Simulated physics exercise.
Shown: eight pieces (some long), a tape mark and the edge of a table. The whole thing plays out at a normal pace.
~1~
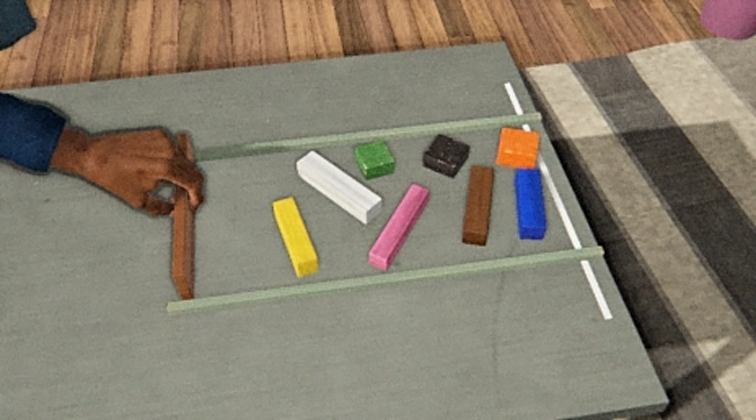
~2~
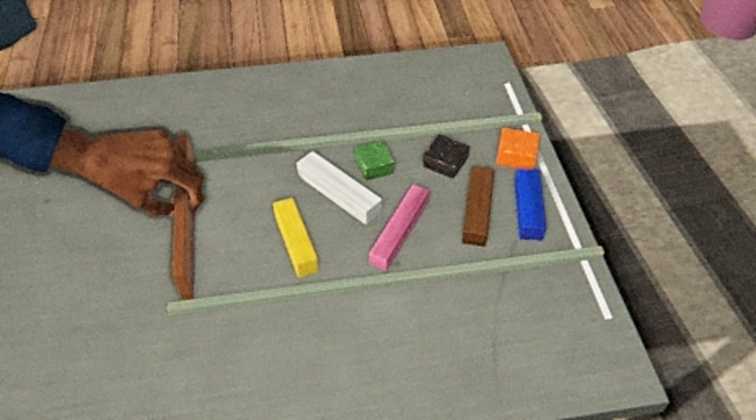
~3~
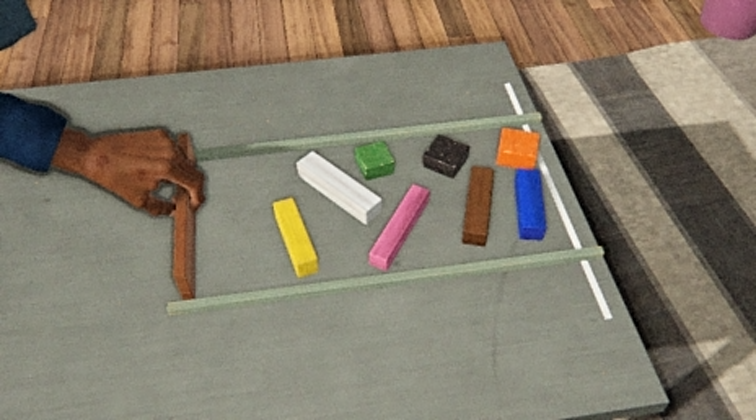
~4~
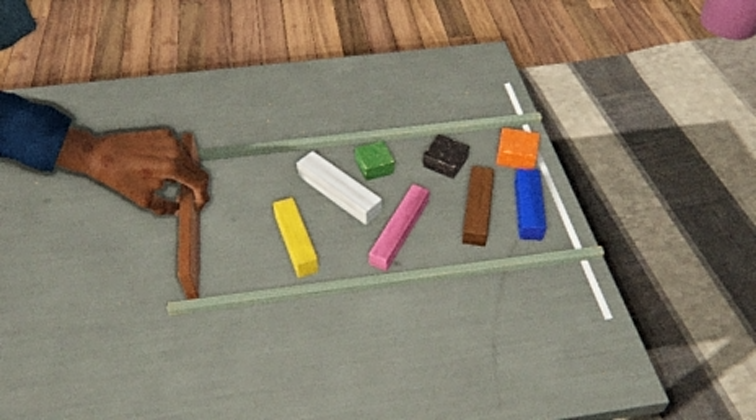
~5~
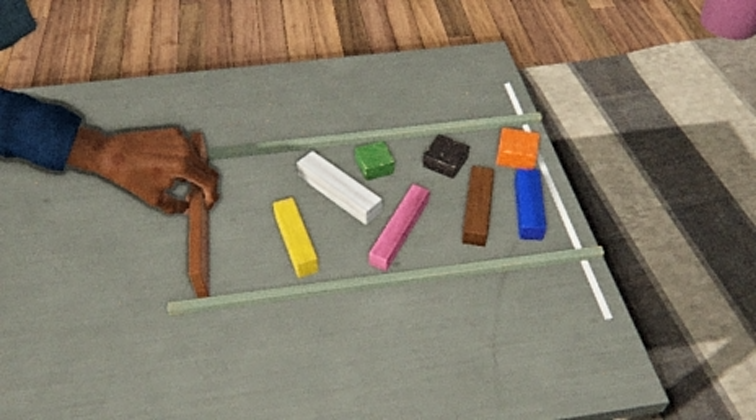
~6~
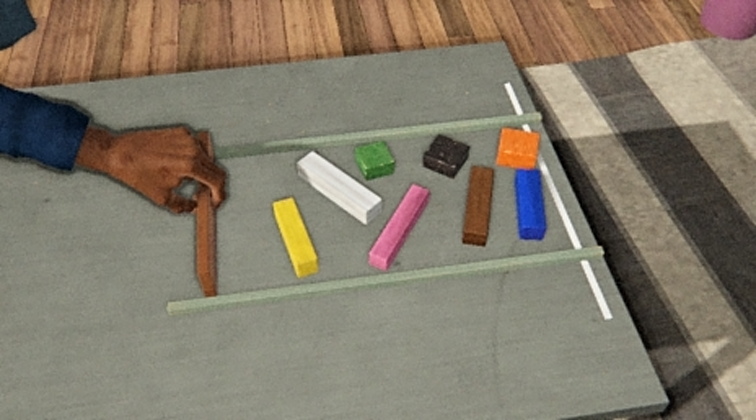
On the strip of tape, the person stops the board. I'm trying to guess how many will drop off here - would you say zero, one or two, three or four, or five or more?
At least five.
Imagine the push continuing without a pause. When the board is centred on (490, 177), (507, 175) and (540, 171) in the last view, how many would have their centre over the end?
Respectively, 2, 3 and 6.
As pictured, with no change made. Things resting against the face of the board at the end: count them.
1 in contact.
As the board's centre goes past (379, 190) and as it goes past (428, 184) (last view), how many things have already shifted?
By then 5, and later 8.
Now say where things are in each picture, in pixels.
In the first picture, orange block (518, 149); blue stick (530, 204); brown stick (479, 205); board (185, 213); tape (551, 184).
In the second picture, blue stick (530, 204); yellow bar (296, 237).
In the third picture, brown stick (478, 205); white stick (339, 187).
In the fourth picture, orange block (518, 149); green block (375, 161).
In the fifth picture, blue stick (530, 204); pink stick (400, 226).
In the sixth picture, orange block (518, 149); blue stick (530, 204); brown stick (478, 205); board (208, 210); tape (551, 184).
Soon after, none off yet; orange block at rest near (518, 149); blue stick at rest near (530, 204); brown stick at rest near (478, 205).
At rest, the number that fall off is five or more; fallen, white stick, green block, pink stick, black block, brown stick, blue stick and orange block.
